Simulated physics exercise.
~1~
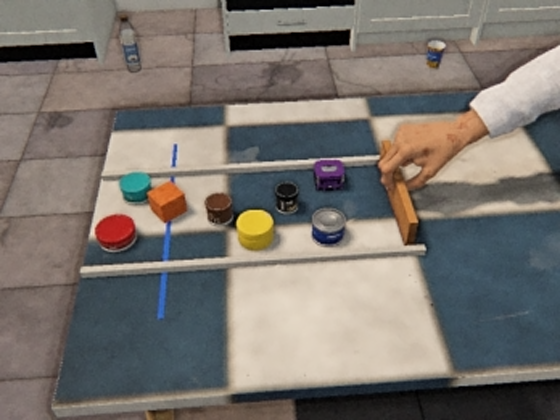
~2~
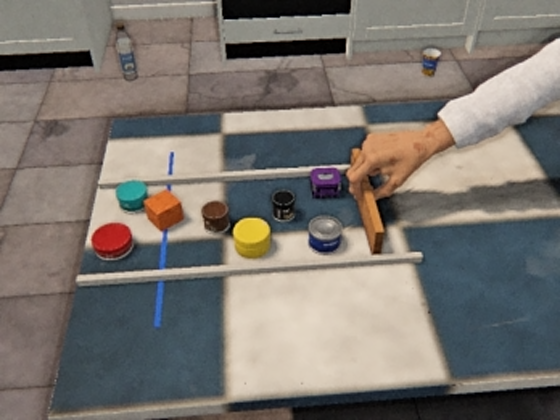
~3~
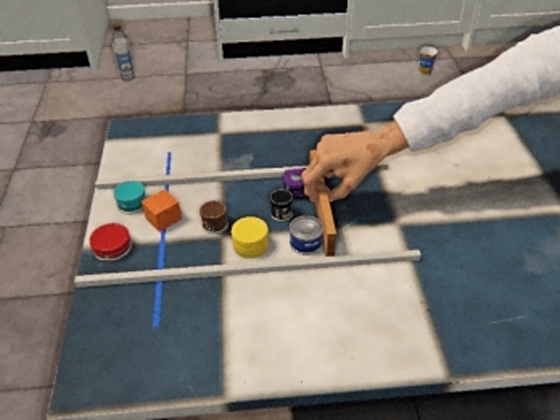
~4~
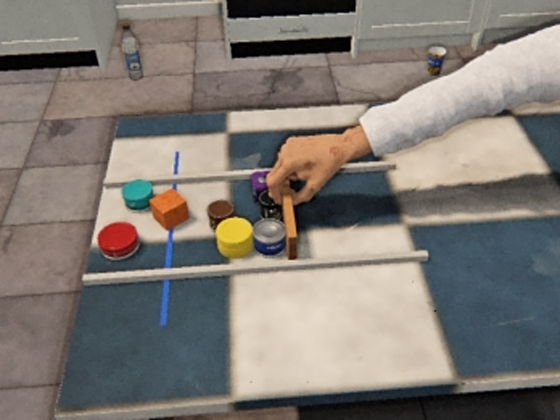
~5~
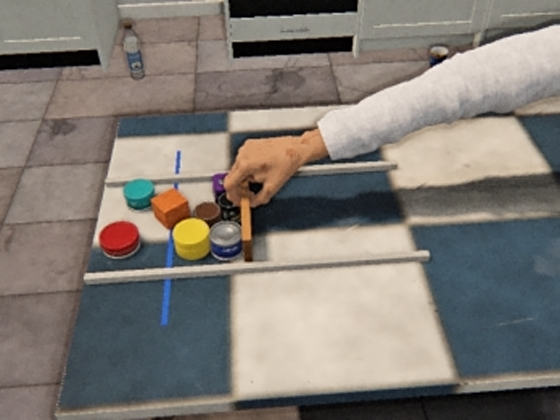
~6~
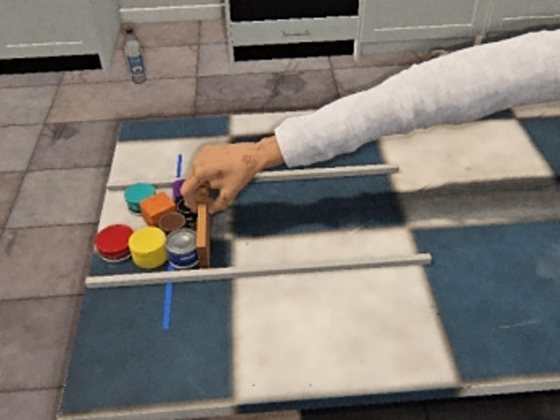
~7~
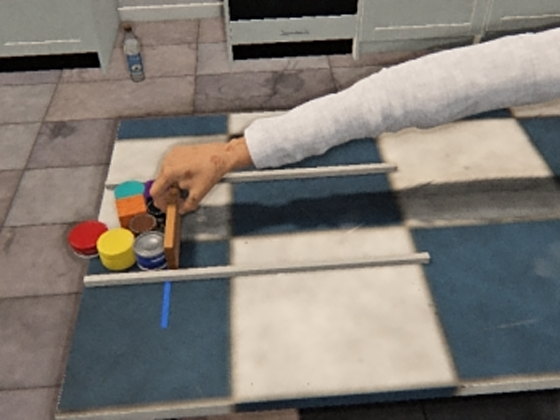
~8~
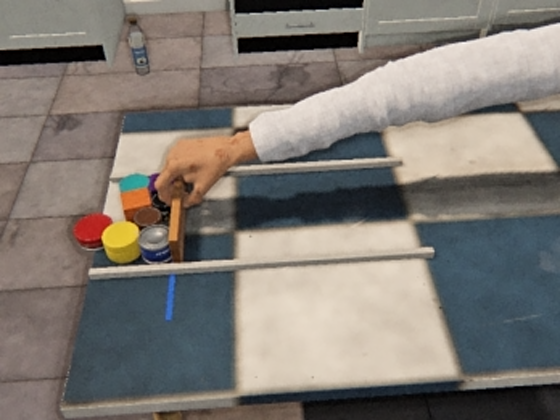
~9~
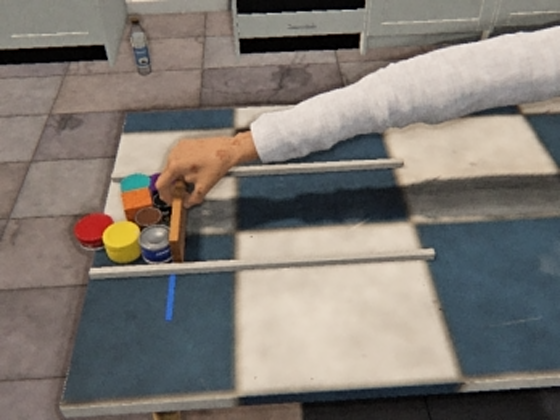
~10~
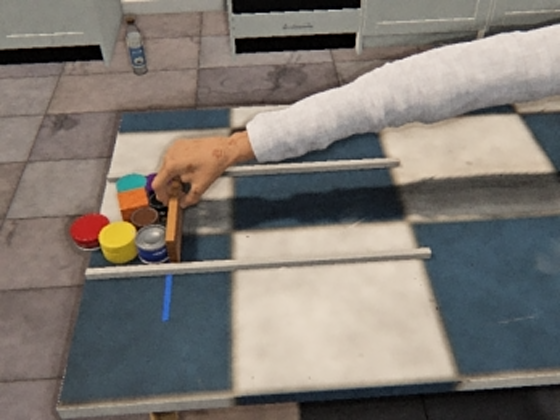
At first, a hand holds an upright wooden board at the right of a checkered table, with small tins, lids, a purple case and an orange block scattered between two pale rails. The hand slides the board left, and it meets the blue tin and purple case. As it keeps moving, the black pot and yellow lid are pushed along too, and the items bunch together near the blue tape line. The board reaches the tape and stops. In the end, the cluster sits packed at the table's left edge, the red lid jutting outward, with nothing fallen.
